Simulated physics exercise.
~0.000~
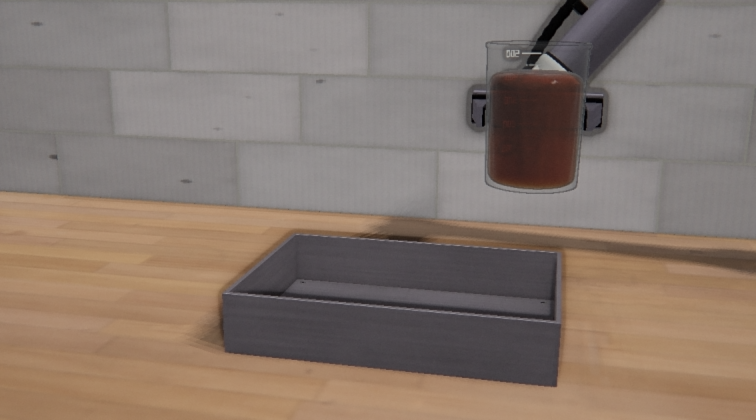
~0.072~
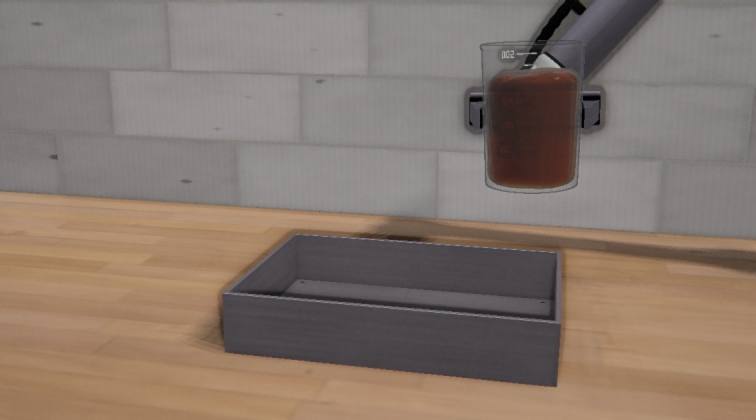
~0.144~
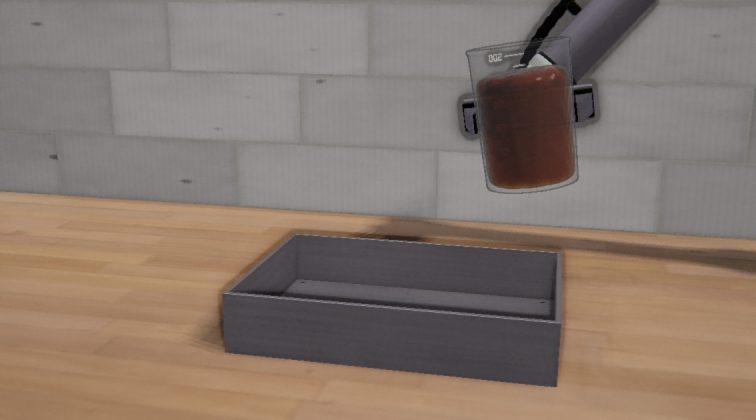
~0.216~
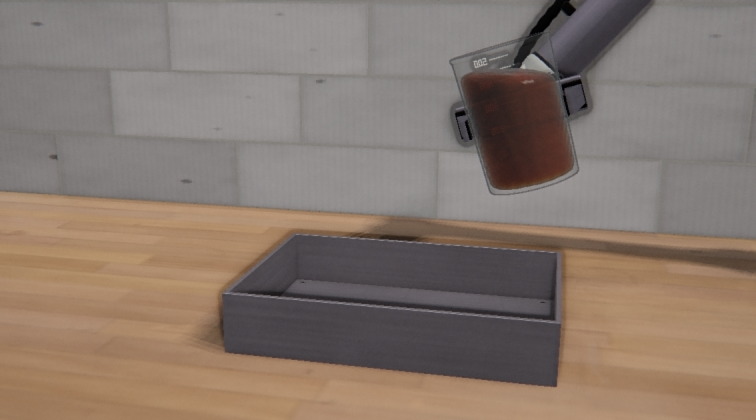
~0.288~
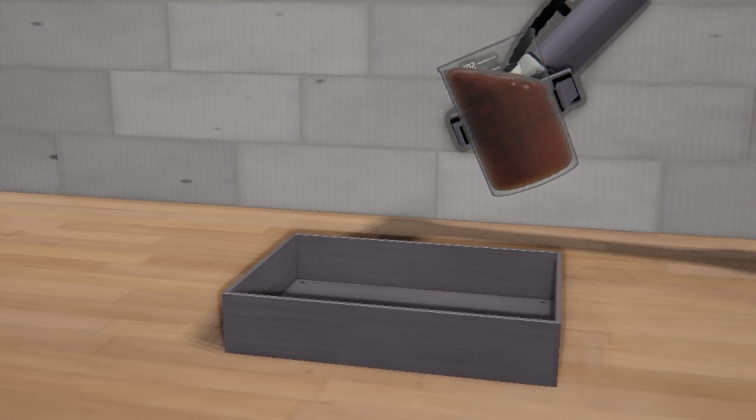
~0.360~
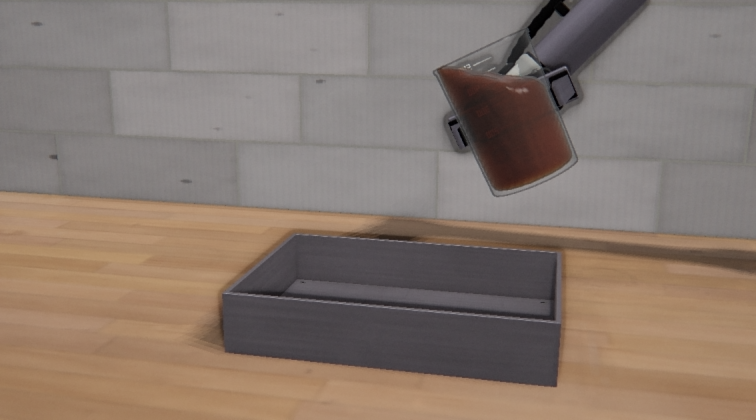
A robot arm gradually tilts a beaker of reddish-brown tea leftward above a gray tray.
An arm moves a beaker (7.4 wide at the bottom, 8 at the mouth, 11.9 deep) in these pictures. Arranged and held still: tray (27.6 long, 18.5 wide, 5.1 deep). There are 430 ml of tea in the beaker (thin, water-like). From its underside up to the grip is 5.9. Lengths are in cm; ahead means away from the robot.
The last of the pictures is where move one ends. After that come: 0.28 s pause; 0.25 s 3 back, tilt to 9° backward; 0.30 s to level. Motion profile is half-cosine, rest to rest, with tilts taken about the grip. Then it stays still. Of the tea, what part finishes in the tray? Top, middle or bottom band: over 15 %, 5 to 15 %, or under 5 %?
Bottom band.
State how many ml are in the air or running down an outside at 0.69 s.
0 ml.
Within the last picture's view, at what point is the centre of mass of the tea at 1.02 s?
(543, 127) or thereabouts.
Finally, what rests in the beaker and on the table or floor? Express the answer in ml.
Around 430 ml in the first place and 0 ml in the second.
After 0.69 s, tilted 22° forward, liquid up to 25 above the table; 430 ml in the beaker.
After 1.02 s, tilted 5° backward, liquid up to 25 above the table; 430 ml in the beaker.
After 1.39 s, level, liquid up to 25 above the table; 430 ml in the beaker.
After 2.19 s, level, liquid up to 24 above the table; 430 ml in the beaker.
In the end, 430 ml in the beaker. That is 0 % in the tray.
